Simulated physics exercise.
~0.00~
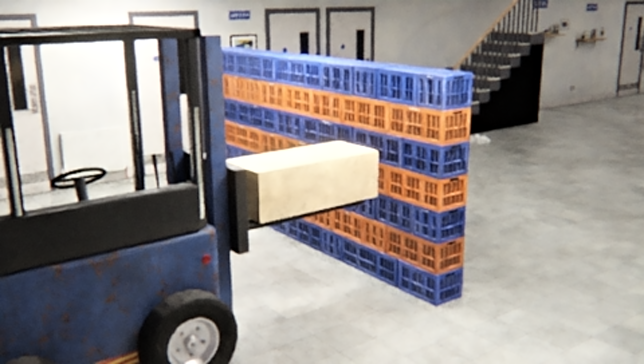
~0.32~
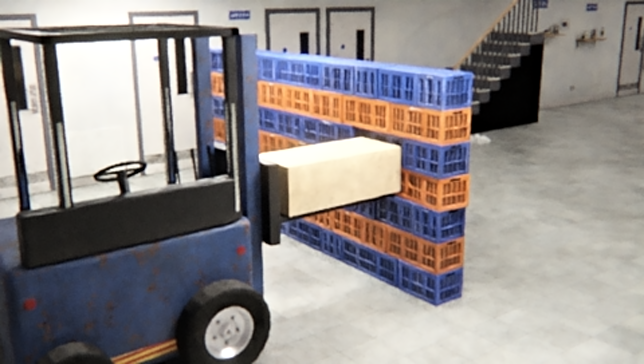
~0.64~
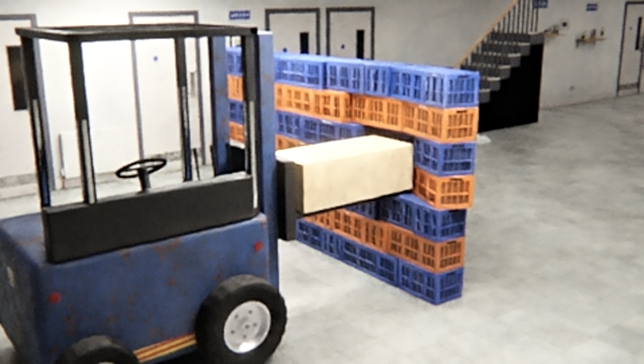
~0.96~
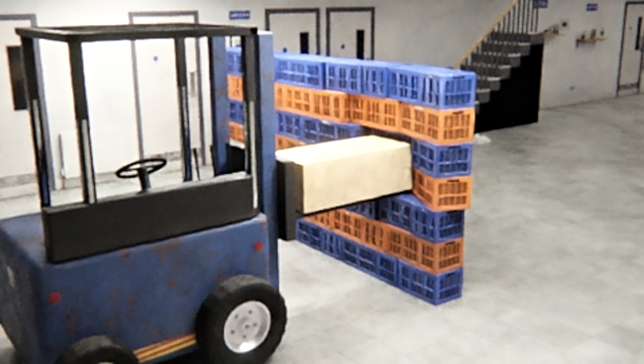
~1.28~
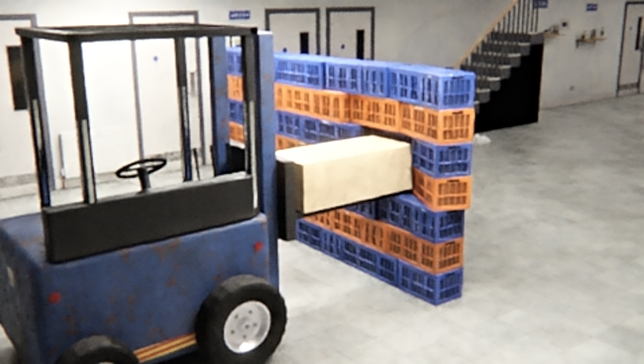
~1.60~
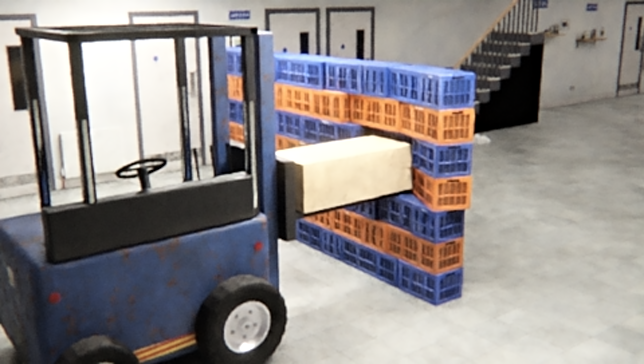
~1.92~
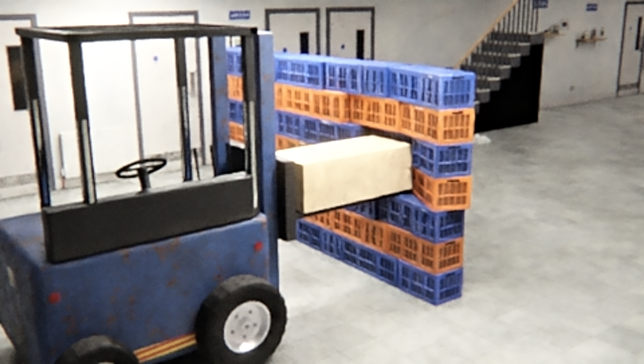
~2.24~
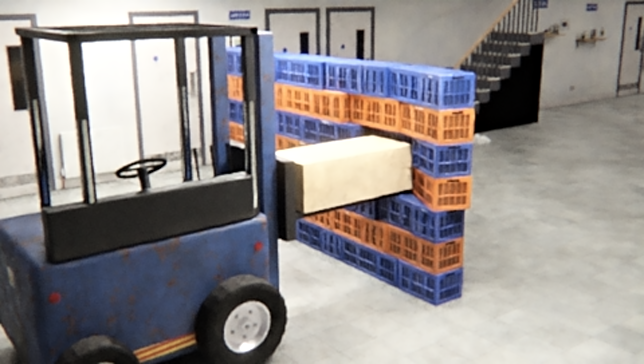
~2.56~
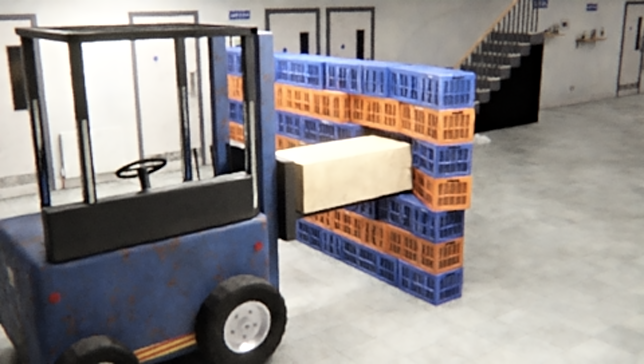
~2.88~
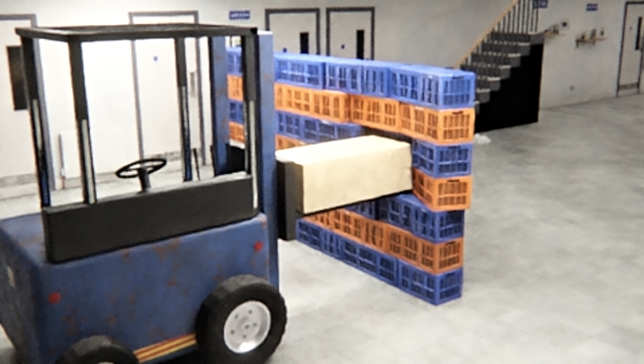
In a pale hallway with doors along the back and a staircase at the right, a still camera looks from slightly above at a wall of closed crates. Its rows alternate blue and orange, and at the left a worn blue forklift holds a long cream load in front of it. The forklift rolls right and pushes the load into the wall. Crates in the middle rows shift a little, leaving the rows slightly uneven. Then the forklift stops, the load still pressed against the crates, and everything stays still with the wall standing and no crate fallen.
